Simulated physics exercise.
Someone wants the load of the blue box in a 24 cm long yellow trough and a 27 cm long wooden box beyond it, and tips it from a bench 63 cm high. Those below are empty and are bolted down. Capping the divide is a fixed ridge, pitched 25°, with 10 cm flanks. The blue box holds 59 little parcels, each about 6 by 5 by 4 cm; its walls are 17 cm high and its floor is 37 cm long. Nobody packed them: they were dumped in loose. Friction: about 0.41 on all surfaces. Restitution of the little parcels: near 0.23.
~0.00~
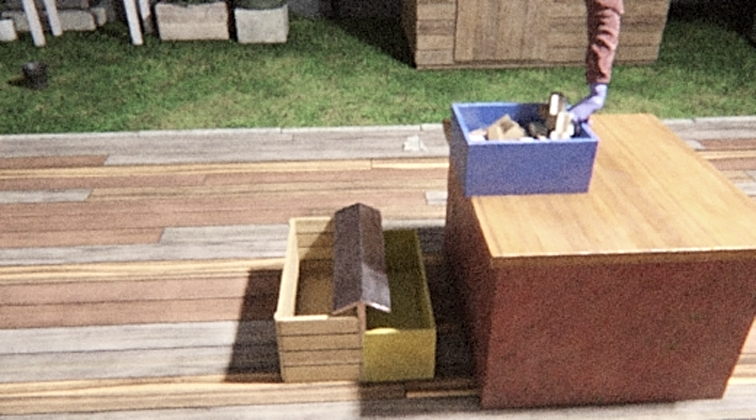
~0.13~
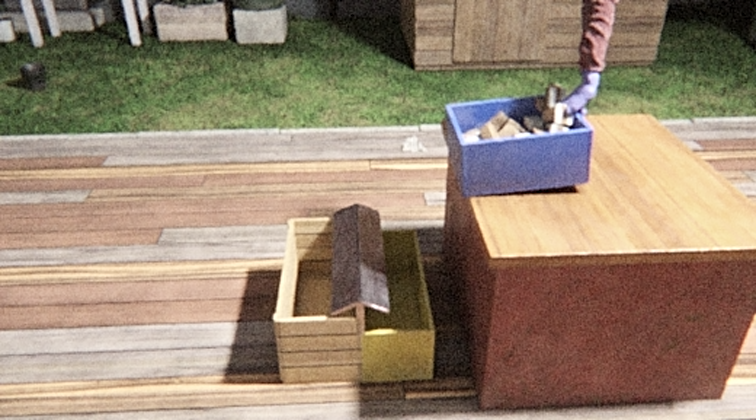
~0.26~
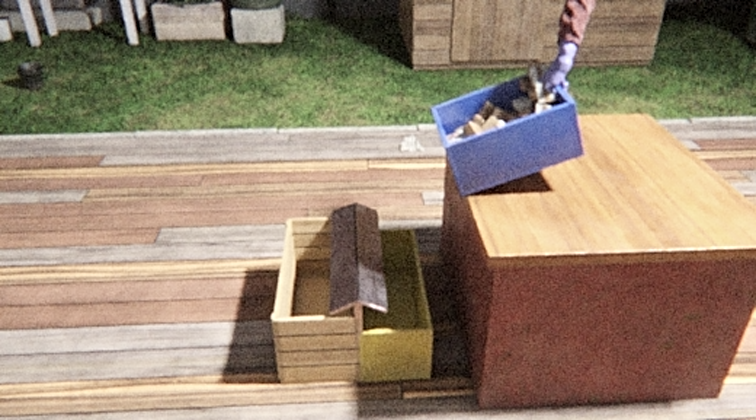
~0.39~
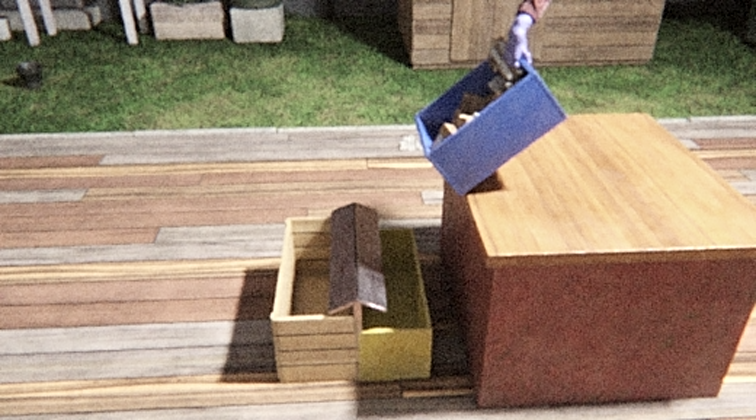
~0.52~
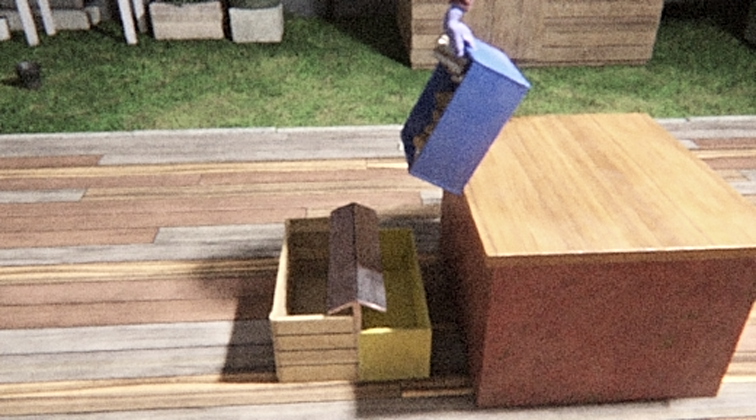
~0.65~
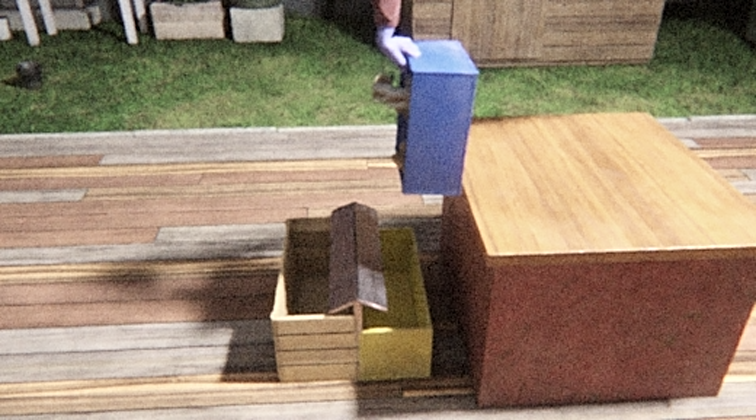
At first, a blue box full of loose little parcels sits level on a wooden bench, a gloved hand at its far right corner. The hand lifts that side, tilting the box leftward more and more steeply, until it stands nearly on end above the yellow trough and wooden box.
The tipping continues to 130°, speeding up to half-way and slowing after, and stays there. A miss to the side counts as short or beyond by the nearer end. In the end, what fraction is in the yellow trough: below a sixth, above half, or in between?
From a sixth to a half of the little parcels end in the yellow trough.
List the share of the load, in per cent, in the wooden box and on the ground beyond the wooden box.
I'd put it at about 55 percent, then about 0 percent.
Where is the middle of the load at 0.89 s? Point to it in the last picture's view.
At about (381, 187).
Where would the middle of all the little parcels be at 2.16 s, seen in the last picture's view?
Around (344, 320).
After 0.89 s, tilt 121°; 28 still in the blue box, 4 in the wooden box and 27 in the air.
After 1.19 s, tilt 130°; 2 still in the blue box, 5 in the yellow trough, 27 in the wooden box and 25 in the air.
After 1.62 s, tilt 130°; 22 in the yellow trough, 32 in the wooden box, 3 on the ground short of the yellow trough, 1 on the ground beyond the wooden box and 1 in the air.
When it is over (at 2.16 s), 22 in the yellow trough, 32 in the wooden box, 4 on the ground short of the yellow trough and 1 on the ground beyond the wooden box. Asked share, 22 of 59, 37 per cent.
